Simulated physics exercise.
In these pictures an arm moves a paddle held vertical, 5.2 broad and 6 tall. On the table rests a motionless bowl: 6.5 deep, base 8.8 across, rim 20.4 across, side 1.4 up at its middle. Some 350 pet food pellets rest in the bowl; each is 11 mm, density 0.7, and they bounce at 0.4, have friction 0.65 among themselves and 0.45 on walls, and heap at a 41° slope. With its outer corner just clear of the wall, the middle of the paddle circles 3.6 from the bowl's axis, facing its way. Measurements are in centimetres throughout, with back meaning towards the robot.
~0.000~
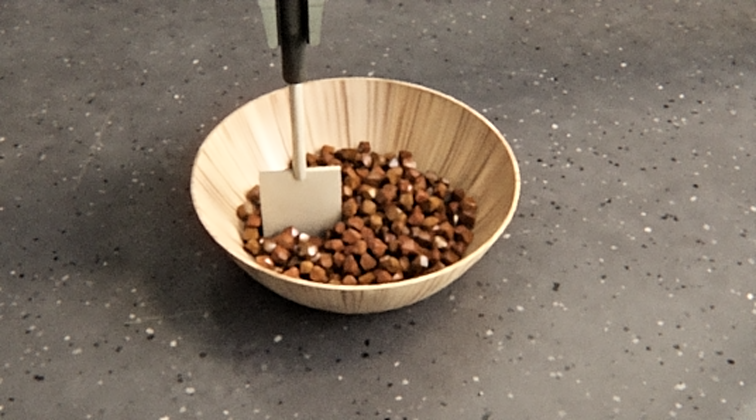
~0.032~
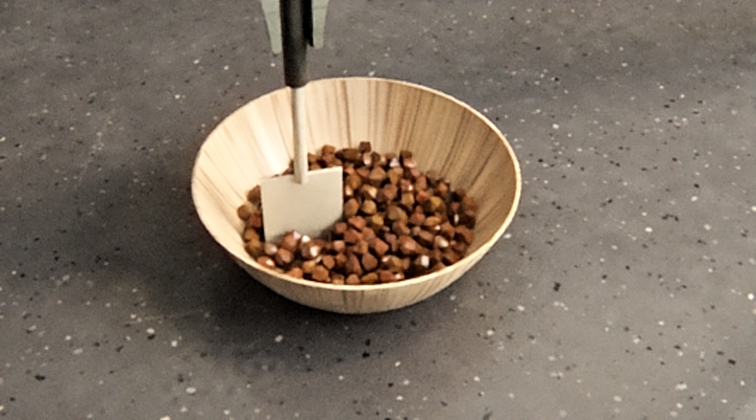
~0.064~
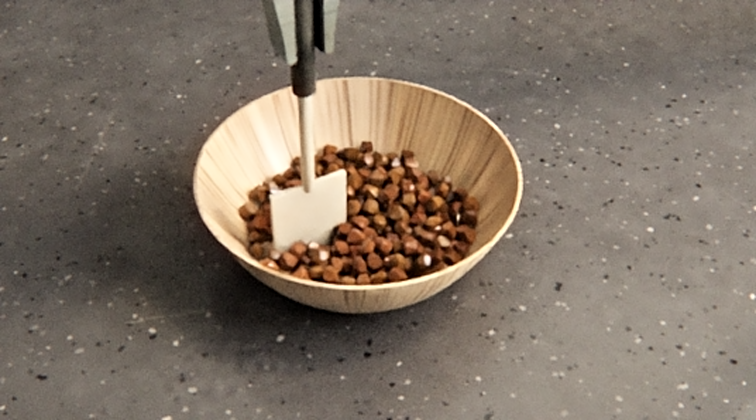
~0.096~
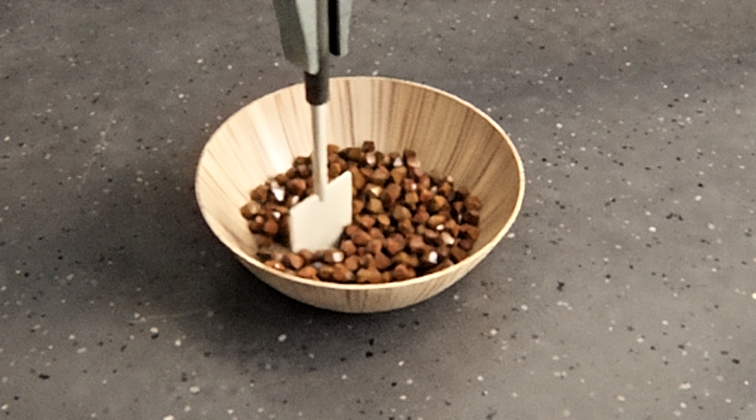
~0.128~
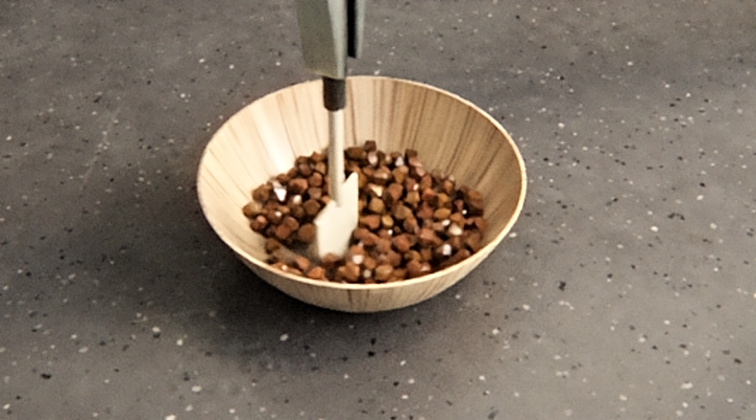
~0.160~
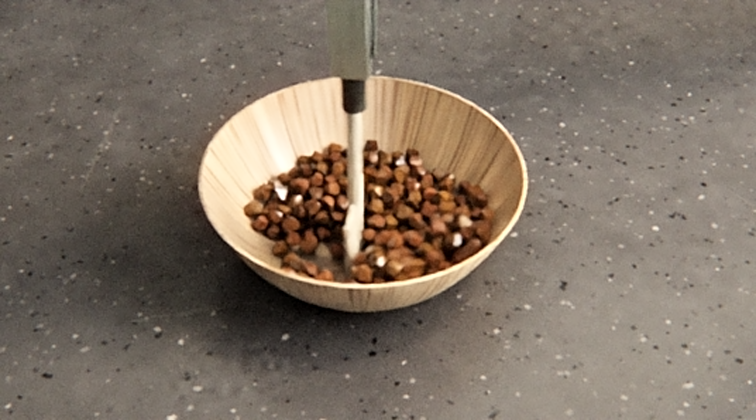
On a speckled grey surface, a robot arm swept an upright pale paddle from the left toward the front middle of a still wooden bowl, turning it edge-on and pushing through the brown pellets.
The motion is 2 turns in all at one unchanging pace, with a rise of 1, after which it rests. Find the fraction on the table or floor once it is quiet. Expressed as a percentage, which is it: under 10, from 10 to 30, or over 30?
The percentage is under 10.
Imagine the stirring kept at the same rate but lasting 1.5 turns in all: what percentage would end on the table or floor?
I'd expect around 0 per cent.
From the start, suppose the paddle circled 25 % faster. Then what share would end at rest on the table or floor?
It would come to around 0 percent.
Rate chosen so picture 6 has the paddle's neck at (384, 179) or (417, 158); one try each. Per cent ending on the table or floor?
Roughly 5 per cent on the first try and 25 per cent on the second.
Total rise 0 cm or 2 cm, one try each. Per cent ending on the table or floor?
Roughly 10 percent, then roughly 0 percent.
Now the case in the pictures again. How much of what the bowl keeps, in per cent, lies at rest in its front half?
Estimate: Some 60 %.
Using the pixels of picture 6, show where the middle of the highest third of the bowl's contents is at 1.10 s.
Near (399, 154).
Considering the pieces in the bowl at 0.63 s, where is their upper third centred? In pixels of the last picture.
The upper third is centred close to (266, 196).
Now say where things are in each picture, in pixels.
The first picture shows paddle neck at (299, 152), 0° round; upper third of the load around (365, 218), from x 245 to 470, top at y 145; 354 in the bowl.
The second picture shows paddle neck at (300, 156), 7° round; upper third of the load around (365, 219), from x 250 to 470, top at y 145.
The third picture shows paddle neck at (307, 165), 24° round; upper third of the load around (366, 224), from x 250 to 470, top at y 145.
The fourth picture shows paddle neck at (320, 173), 41° round; upper third of the load around (372, 239), from x 250 to 475, top at y 145.
The fifth picture shows paddle neck at (336, 179), 58° round; upper third of the load around (380, 243), from x 255 to 480, top at y 145.
The sixth picture shows paddle neck at (355, 182), 76° round; upper third of the load around (398, 247), from x 255 to 485, top at y 145; 354 in the bowl.
By 0.63 s, 329° round, highest piece 7 above the table; 352 in the bowl, 2 on the table or floor.
By 1.10 s, 222° round, highest piece 8 above the table; 351 in the bowl, 3 on the table or floor.
By 1.53 s, 0° round, highest piece 6 above the table; 350 in the bowl, 4 on the table or floor.
By 2.23 s, 0° round, highest piece 6 above the table; 350 in the bowl, 4 on the table or floor.
Final count, 350 in the bowl, 4 on the table or floor. That is 1 % on the table or floor.
